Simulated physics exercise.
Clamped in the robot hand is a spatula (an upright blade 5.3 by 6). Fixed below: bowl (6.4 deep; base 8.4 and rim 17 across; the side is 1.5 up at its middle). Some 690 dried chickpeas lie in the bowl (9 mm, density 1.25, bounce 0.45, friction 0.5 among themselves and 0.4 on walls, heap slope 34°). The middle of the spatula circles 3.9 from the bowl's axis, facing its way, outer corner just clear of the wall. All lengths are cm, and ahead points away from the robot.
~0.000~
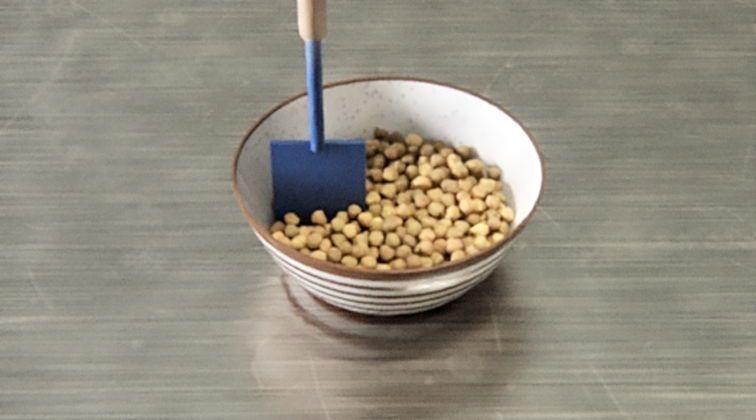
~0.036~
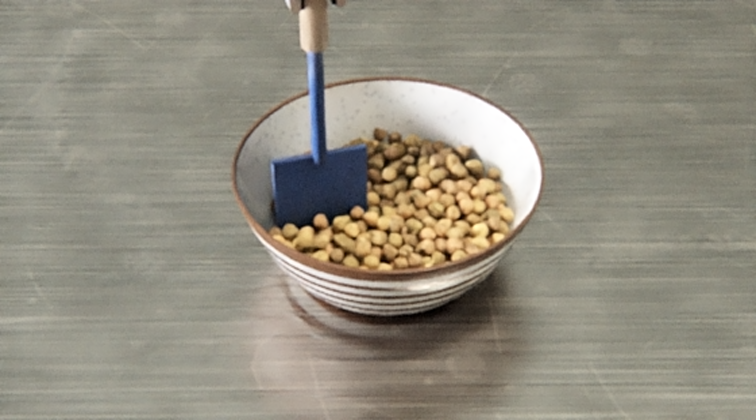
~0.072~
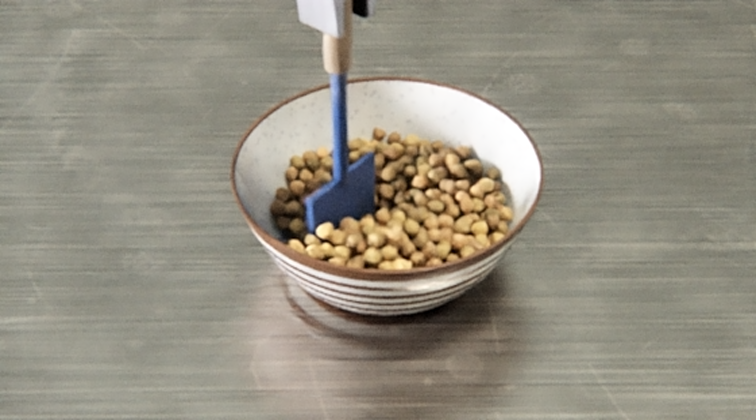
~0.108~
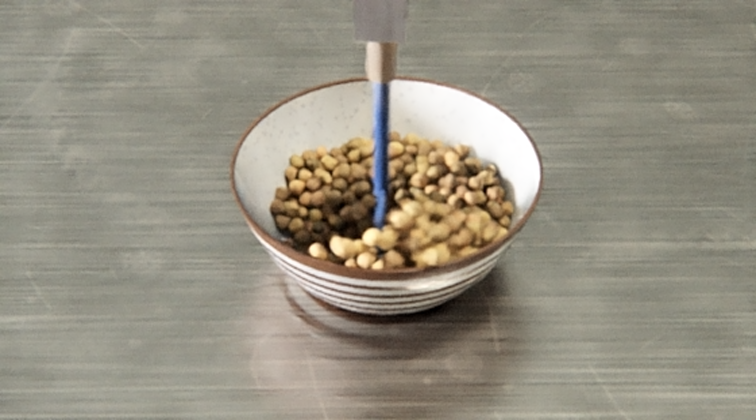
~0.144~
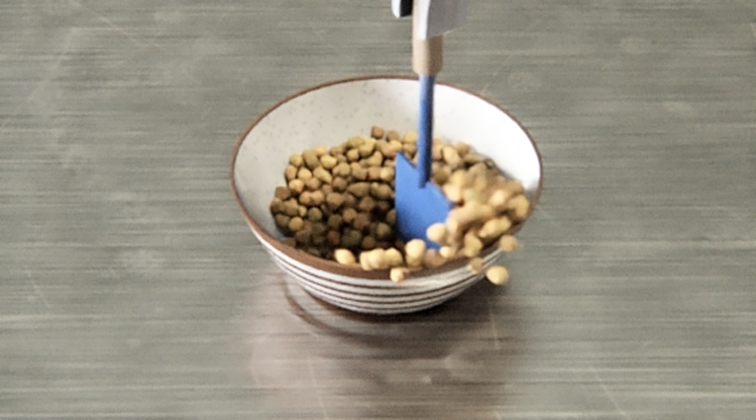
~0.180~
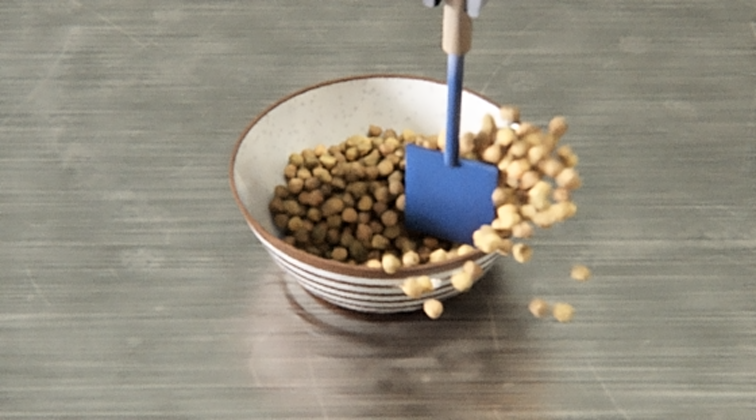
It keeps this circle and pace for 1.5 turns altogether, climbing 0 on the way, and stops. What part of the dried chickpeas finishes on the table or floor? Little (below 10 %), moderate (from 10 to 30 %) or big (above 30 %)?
On the table or floor the share is big, above 30 %.
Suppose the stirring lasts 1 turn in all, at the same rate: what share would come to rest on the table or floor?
It would be near 35 per cent.
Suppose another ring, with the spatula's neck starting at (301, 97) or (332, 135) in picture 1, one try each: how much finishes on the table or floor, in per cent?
About 15 and 40 per cent.
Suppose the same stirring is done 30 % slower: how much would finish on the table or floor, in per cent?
In that case some 30 per cent.
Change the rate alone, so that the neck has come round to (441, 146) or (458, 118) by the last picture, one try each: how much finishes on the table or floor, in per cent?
Some 40 and 50 per cent.
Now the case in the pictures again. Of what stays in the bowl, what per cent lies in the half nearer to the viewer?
Some 35 per cent.
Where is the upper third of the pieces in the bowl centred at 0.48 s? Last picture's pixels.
Near (411, 254).
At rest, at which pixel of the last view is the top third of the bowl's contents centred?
Around (422, 174).
After 0.33 s, 301° round, highest piece 11 above the table; 514 in the bowl, 62 on the table or floor, 112 in flight or on the tool.
After 0.48 s, 88° round, highest piece 10 above the table; 437 in the bowl, 205 on the table or floor, 46 in flight or on the tool.
After 0.76 s, 180° round, highest piece 7 above the table; 374 in the bowl, 312 on the table or floor, 2 in flight or on the tool.
After 1.46 s, 180° round, highest piece 5 above the table; 374 in the bowl, 314 on the table or floor.
At rest, 374 in the bowl, 314 on the table or floor. That is 46 % on the table or floor.
